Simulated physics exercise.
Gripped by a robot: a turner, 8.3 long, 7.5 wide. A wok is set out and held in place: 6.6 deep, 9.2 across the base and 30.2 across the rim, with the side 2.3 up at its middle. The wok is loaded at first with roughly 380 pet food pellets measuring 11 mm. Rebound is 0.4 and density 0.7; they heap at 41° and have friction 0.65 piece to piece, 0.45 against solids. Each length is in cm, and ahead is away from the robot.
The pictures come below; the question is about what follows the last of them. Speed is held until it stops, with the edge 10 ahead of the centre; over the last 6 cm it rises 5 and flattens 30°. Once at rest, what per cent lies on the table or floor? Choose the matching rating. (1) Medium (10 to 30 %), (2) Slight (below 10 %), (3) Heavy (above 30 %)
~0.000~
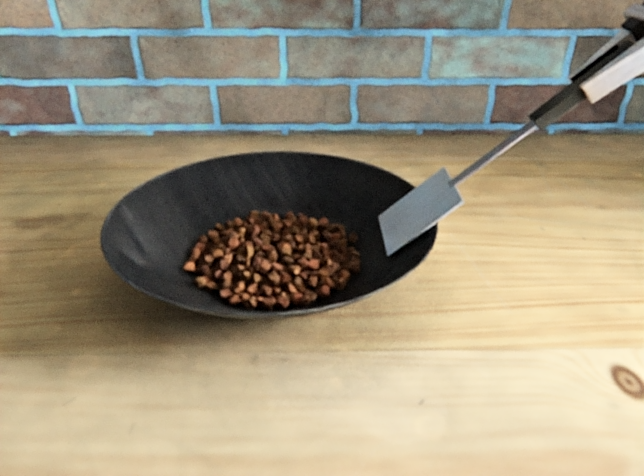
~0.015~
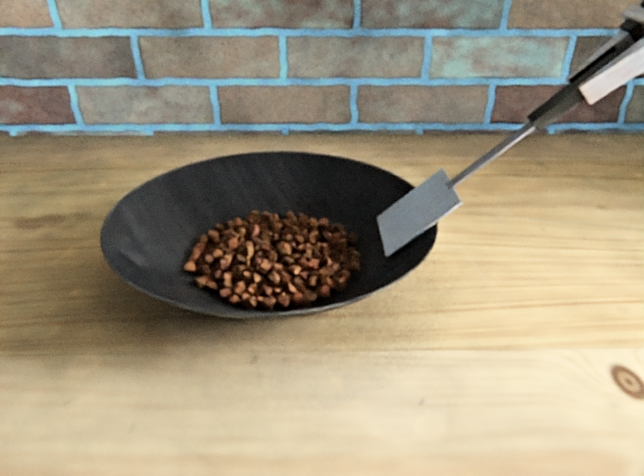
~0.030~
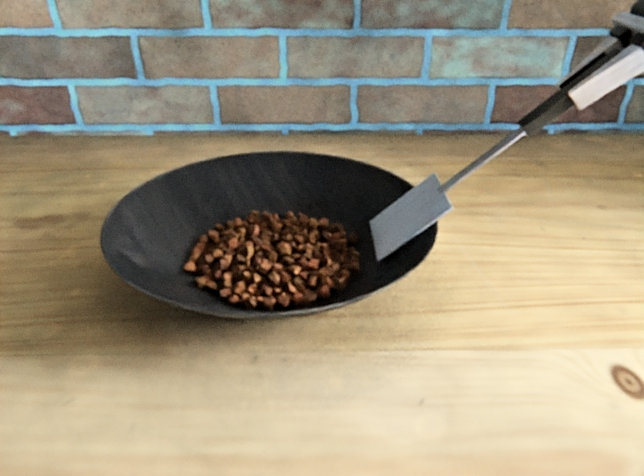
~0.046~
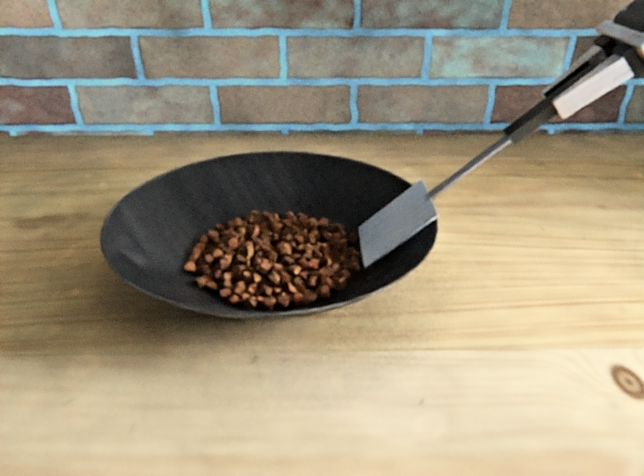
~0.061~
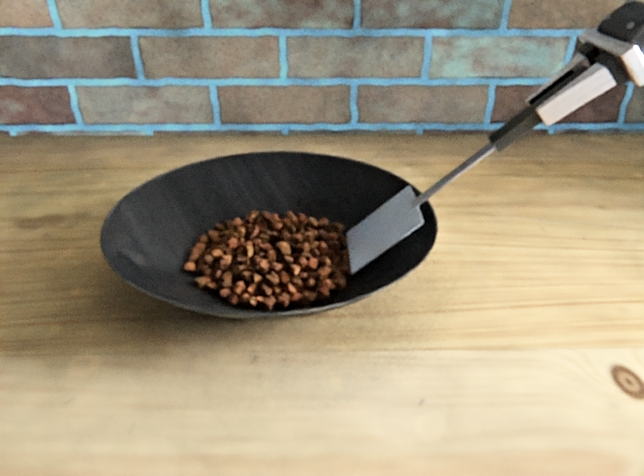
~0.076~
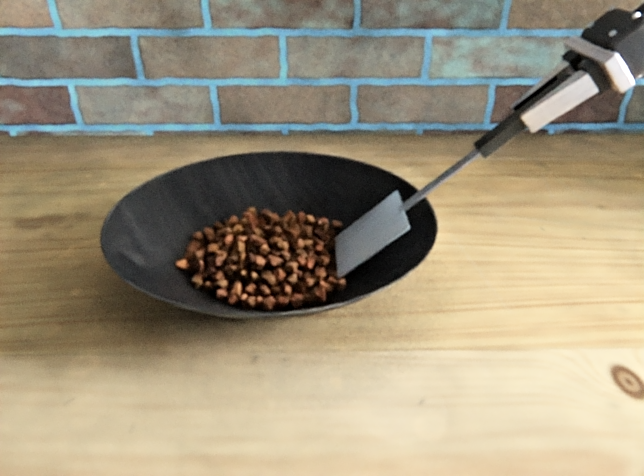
Medium (10 to 30 %).
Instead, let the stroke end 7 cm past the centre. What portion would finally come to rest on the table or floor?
Then the share is near 5 in a hundred.
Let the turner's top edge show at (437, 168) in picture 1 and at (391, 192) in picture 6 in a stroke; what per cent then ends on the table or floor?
My guess would be close to 20 per cent.
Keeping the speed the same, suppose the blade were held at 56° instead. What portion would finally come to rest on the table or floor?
My guess is close to 25 per cent.
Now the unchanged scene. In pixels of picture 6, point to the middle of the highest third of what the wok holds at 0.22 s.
It is centred at about (161, 226).
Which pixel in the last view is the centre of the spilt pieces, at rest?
Approximately at (34, 265).
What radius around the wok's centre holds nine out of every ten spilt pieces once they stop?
Distance from centre: Approx. 40 cm.
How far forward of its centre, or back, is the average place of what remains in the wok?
I'd say it's roughly 5.0 cm toward the front.
After 0.15 s, sloping 42°, highest piece 7 above the table; 384 in the wok.
After 0.22 s, sloping 34°, highest piece 8 above the table; 382 in the wok, 2 on the blade or in flight.
After 0.46 s, sloping 12°, highest piece 12 above the table; 316 in the wok, 41 on the table or floor, 27 on the blade or in flight.
After 1.51 s, sloping 12°, highest piece 7 above the table; 315 in the wok, 69 on the table or floor.
In the end, 315 in the wok, 69 on the table or floor. That is 18 % on the table or floor.
